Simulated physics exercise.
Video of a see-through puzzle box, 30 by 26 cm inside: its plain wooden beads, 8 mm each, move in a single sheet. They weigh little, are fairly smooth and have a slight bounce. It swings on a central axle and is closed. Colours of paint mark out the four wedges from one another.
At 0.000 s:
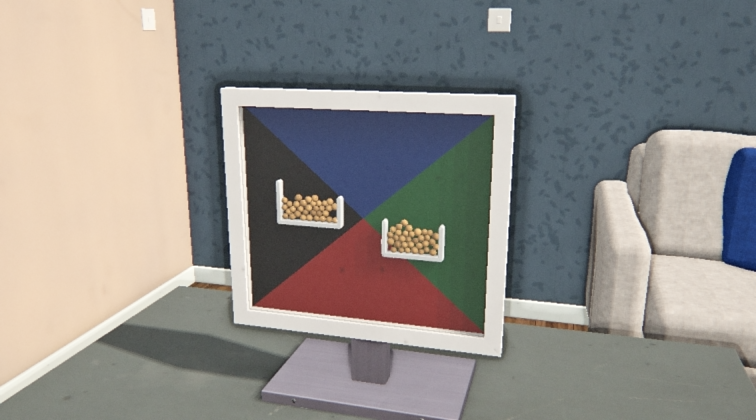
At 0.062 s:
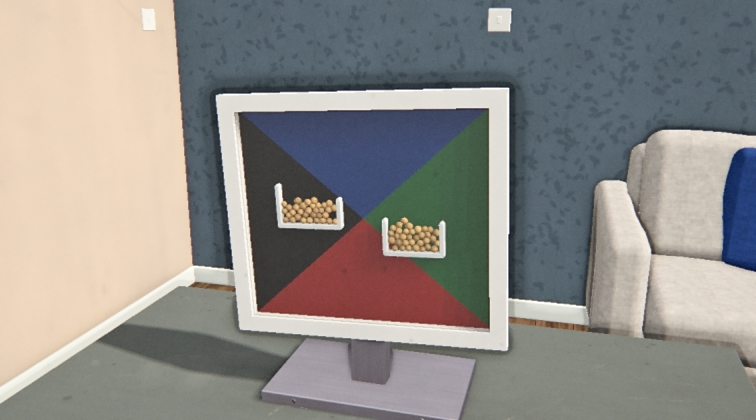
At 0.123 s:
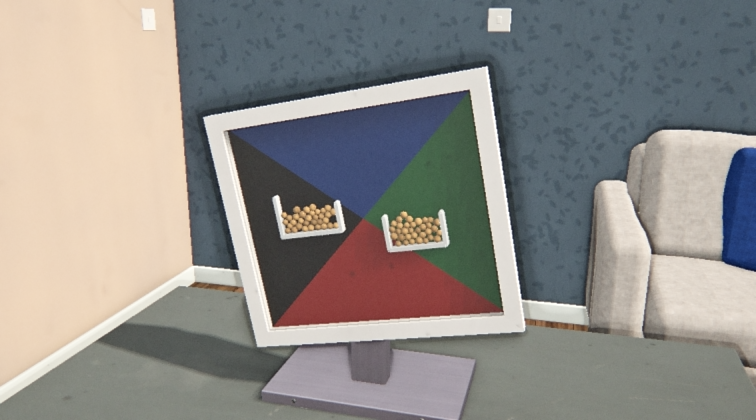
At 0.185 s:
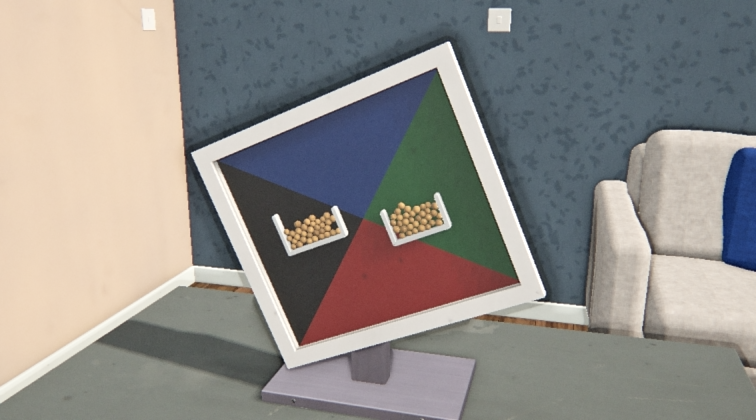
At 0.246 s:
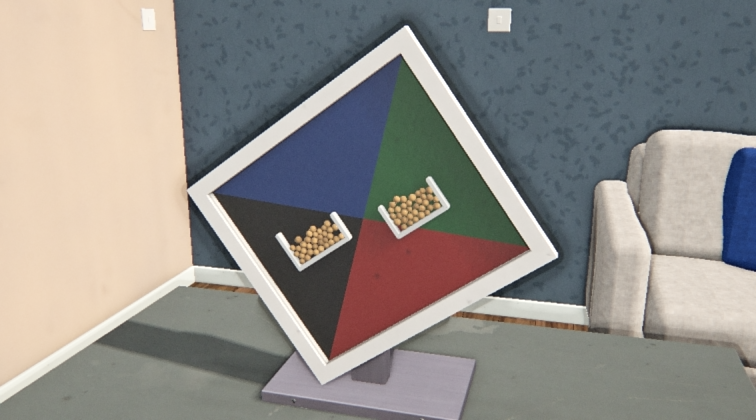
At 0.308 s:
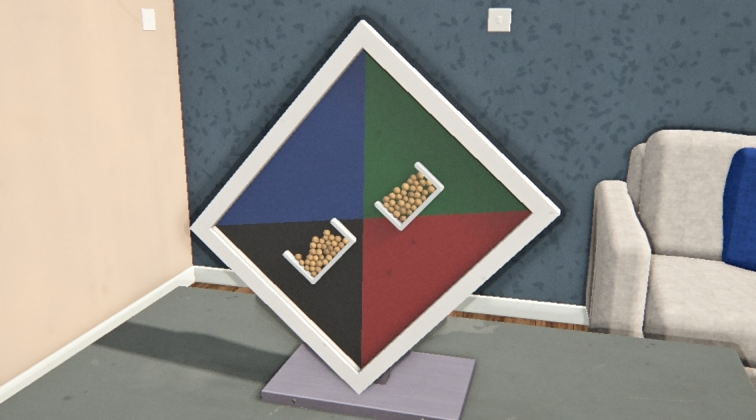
A square, white-framed panel divided into blue, green, red and black triangles stands on a purplish-grey base on a dark tabletop, seen from the front by a still camera. Two small white trays hold tan beads, with a patterned blue wall behind and a pale sofa at right. The panel starts level, then turns steadily anticlockwise into a diamond, the trays tilting with it and their beads shifting slightly.
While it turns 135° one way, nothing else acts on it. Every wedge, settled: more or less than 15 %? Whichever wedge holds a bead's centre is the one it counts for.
Red less; blue more; green less; black more.
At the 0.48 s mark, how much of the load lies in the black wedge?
50 %.
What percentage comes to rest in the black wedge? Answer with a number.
About 45 per cent.
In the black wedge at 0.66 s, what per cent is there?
Reading: Around 45 per cent of the load.
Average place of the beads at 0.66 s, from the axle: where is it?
I'd put it near 1 centimetres to the left and 4 centimetres below.
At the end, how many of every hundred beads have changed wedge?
About 60 %.
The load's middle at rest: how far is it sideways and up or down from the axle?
Right: About 1 cm; below: About 16 cm.
After 0.48 s, it stands 83° anticlockwise; the beads' middle is in line with and 1 cm below the centre; green 50 %, black 50 %.
After 0.66 s, it stands 119° anticlockwise; the beads' middle is 1 cm left of and 4 cm below the centre; blue 10 %, green 45 %, black 45 %.
After 0.81 s, it stands 135° anticlockwise; the beads' middle is 2 cm left of and 11 cm below the centre; blue 60 %, green 5 %, black 40 %.
Settled by 1.5 s, it stands 135° anticlockwise; red 0 %, blue 55 %, green 0 %, black 45 %.
